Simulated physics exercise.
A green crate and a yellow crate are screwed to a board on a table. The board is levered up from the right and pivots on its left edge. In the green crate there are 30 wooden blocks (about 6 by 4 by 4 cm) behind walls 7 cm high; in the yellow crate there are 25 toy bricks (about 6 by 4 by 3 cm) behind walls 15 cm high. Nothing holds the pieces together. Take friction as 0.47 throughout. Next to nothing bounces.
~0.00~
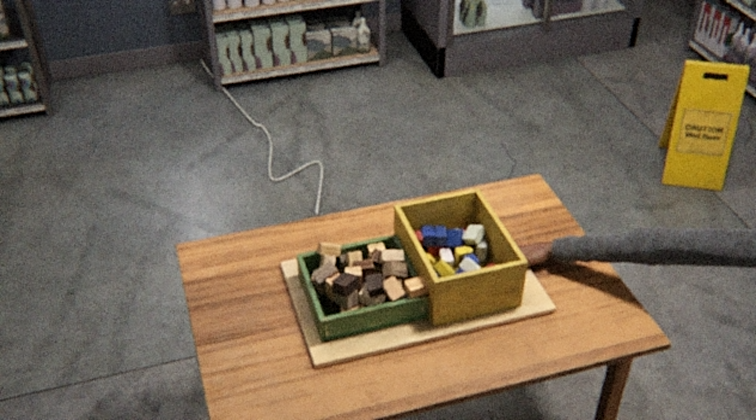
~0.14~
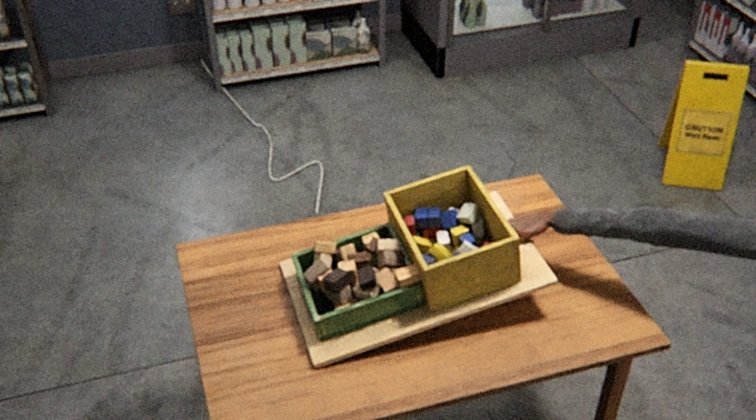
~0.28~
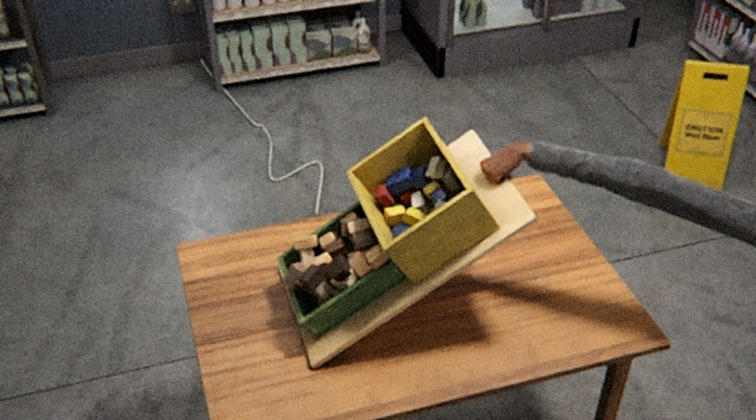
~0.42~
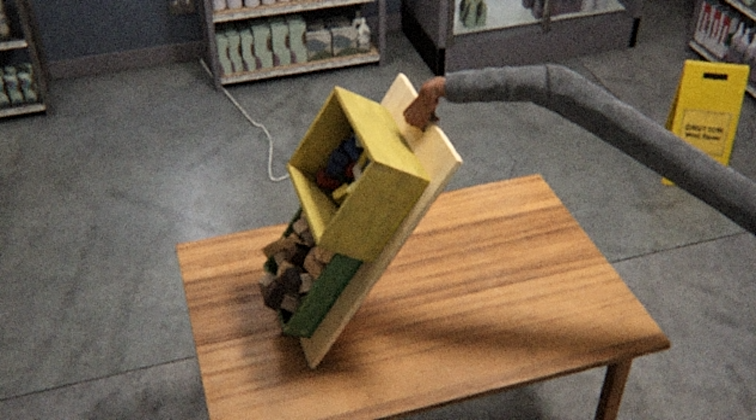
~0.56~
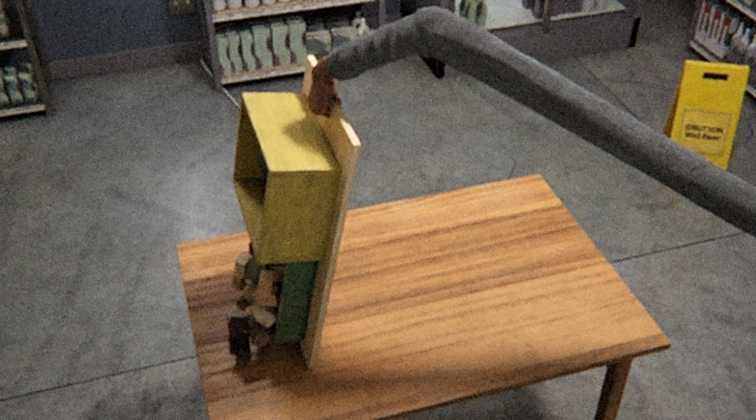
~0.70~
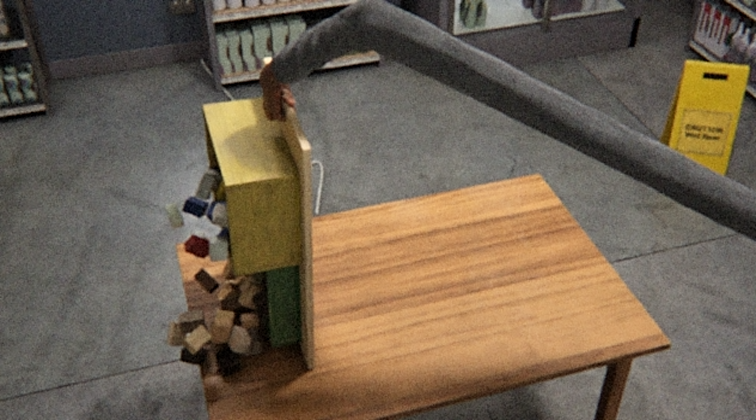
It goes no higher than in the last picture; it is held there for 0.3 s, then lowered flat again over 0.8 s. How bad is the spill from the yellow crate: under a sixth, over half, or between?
Out of the yellow crate go over half of the toy bricks.
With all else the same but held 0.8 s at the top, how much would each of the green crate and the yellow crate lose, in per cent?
In that case green crate 80, yellow crate 70 per cent.
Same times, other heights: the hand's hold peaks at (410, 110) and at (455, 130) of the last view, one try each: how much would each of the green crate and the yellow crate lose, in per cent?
Green crate 40 then 20, yellow crate 0 then 0 per cent.
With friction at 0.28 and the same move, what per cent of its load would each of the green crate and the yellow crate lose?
Then green crate 60, yellow crate 70 per cent.
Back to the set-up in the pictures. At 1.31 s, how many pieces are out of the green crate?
About: Green crate 25.
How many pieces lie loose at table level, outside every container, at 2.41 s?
About 14.
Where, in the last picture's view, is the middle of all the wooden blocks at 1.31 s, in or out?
At about (233, 330).
After 0.97 s, tilt 88°; the green crate is down by 23 of 30 and the yellow crate is down by 17 of 25.
After 1.31 s, tilt 59°; the green crate is down by 23 of 30 and the yellow crate is down by 18 of 25.
After 1.79 s, tilt 0°; the green crate is down by 23 of 30 and the yellow crate is down by 18 of 25.
Outcome (at 2.41 s), the green crate is down by 23 of 30 and the yellow crate is down by 18 of 25. Asked share, 18 of 25, 72 per cent.
